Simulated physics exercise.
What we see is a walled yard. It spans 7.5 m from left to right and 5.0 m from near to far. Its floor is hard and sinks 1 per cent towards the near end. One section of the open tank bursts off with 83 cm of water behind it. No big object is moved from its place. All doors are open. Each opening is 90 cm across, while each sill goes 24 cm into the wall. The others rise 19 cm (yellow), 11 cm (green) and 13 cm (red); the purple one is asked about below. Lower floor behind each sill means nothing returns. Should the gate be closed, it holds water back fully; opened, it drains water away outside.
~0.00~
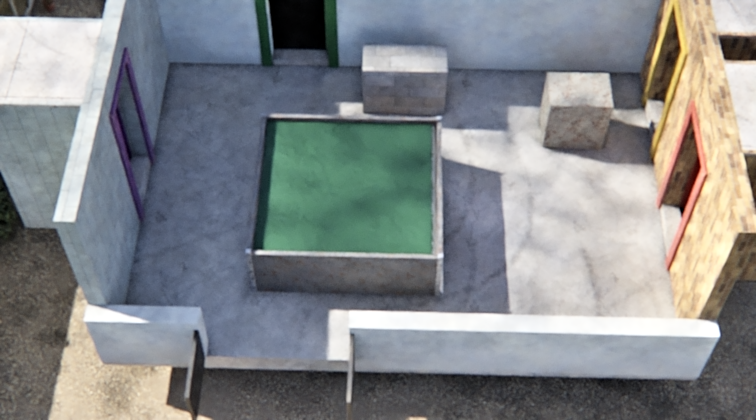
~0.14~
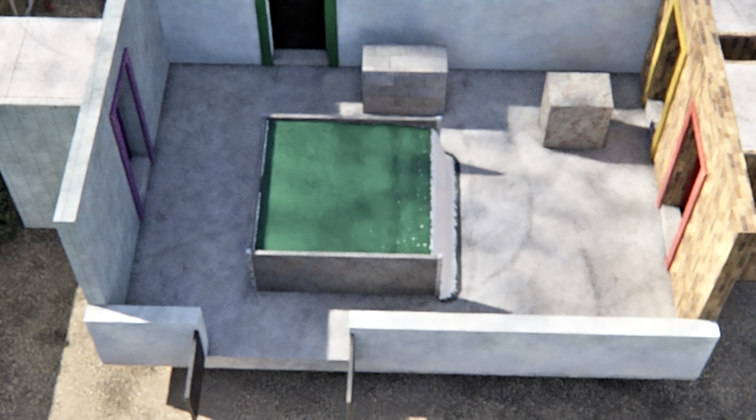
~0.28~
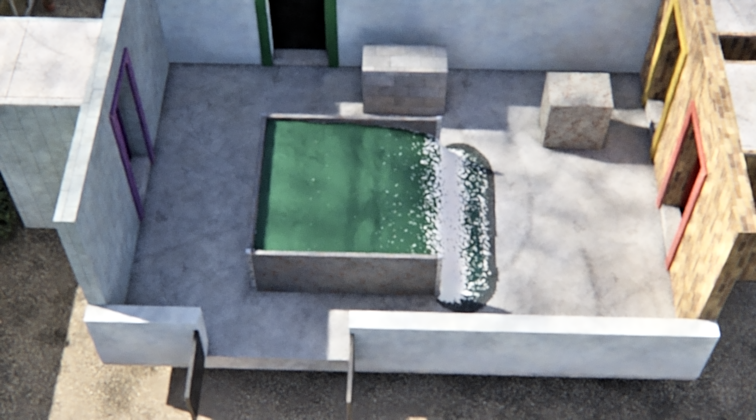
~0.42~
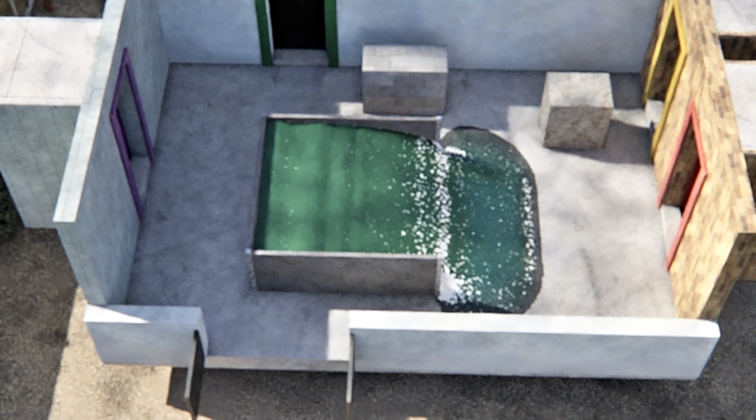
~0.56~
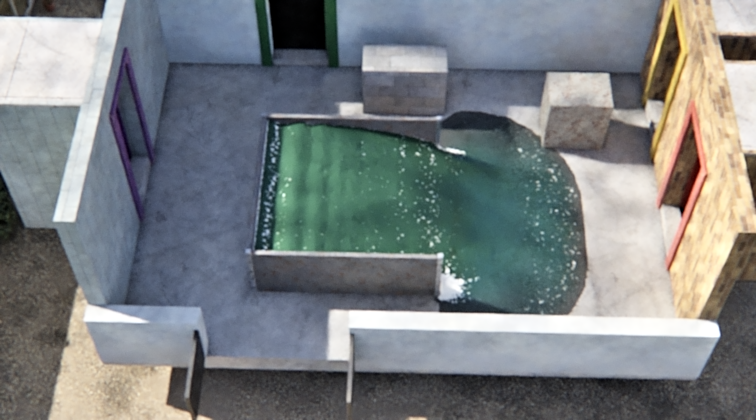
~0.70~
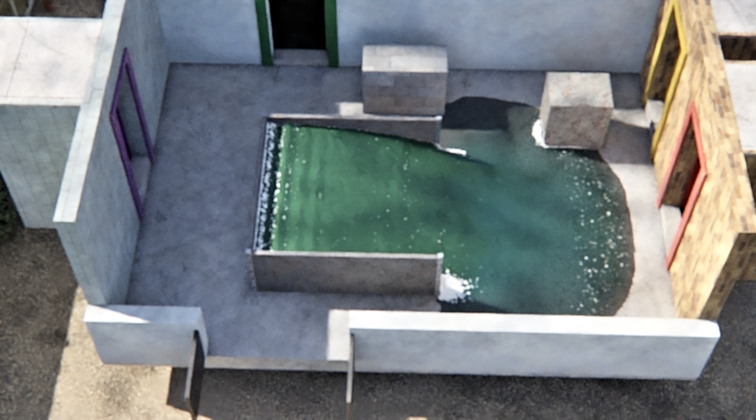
A walled yard with a hard grey floor is seen from above by a still camera. An open tank of green water stands left of centre, with two pale blocks behind and to its right, a purple-framed doorway on the left, a green one at the back, and yellow and red ones on the right. The tank's right side gives way, and foaming water pours out, spreading rightward across the floor around the right-hand block.
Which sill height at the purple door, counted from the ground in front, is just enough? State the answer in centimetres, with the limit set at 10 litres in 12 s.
A height of roughly 8 cm is just enough.
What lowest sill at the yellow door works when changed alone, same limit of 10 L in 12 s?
For yellow, a step near 28 cm.
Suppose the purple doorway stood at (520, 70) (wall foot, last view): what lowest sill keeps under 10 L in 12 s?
Roughly 20 cm, give or take.
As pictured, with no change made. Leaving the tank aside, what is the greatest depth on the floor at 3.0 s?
40 cm.
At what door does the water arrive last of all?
Last in order comes the purple door.
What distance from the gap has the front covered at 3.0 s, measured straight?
Roughly 4.2 m.
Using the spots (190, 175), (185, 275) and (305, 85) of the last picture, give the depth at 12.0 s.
About 8, 10 and 9 cm.
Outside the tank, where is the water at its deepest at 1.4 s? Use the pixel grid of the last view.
At about pixel (674, 352).
After 1.4 s water covers 40 % of the floor, deepest (52 cm) near (674, 352); it has not reached the purple door.
After 3.0 s water covers 50 % of the floor, deepest (40 cm) near (653, 208); it has not reached the purple door.
After 12.0 s water covers 95 % of the floor, deepest (16 cm) near (484, 347); 8 cm at the purple door, 0 litres in over its 24 cm sill.
At the purple door as built, the water arrived by 6.2 s and peaked near 11 cm at 8.2 s.
With a sill of 7 cm, 16 litres would have come in within the 12 s; with 9.5 cm, 6 litres. So under 10 litres takes about 8 cm.
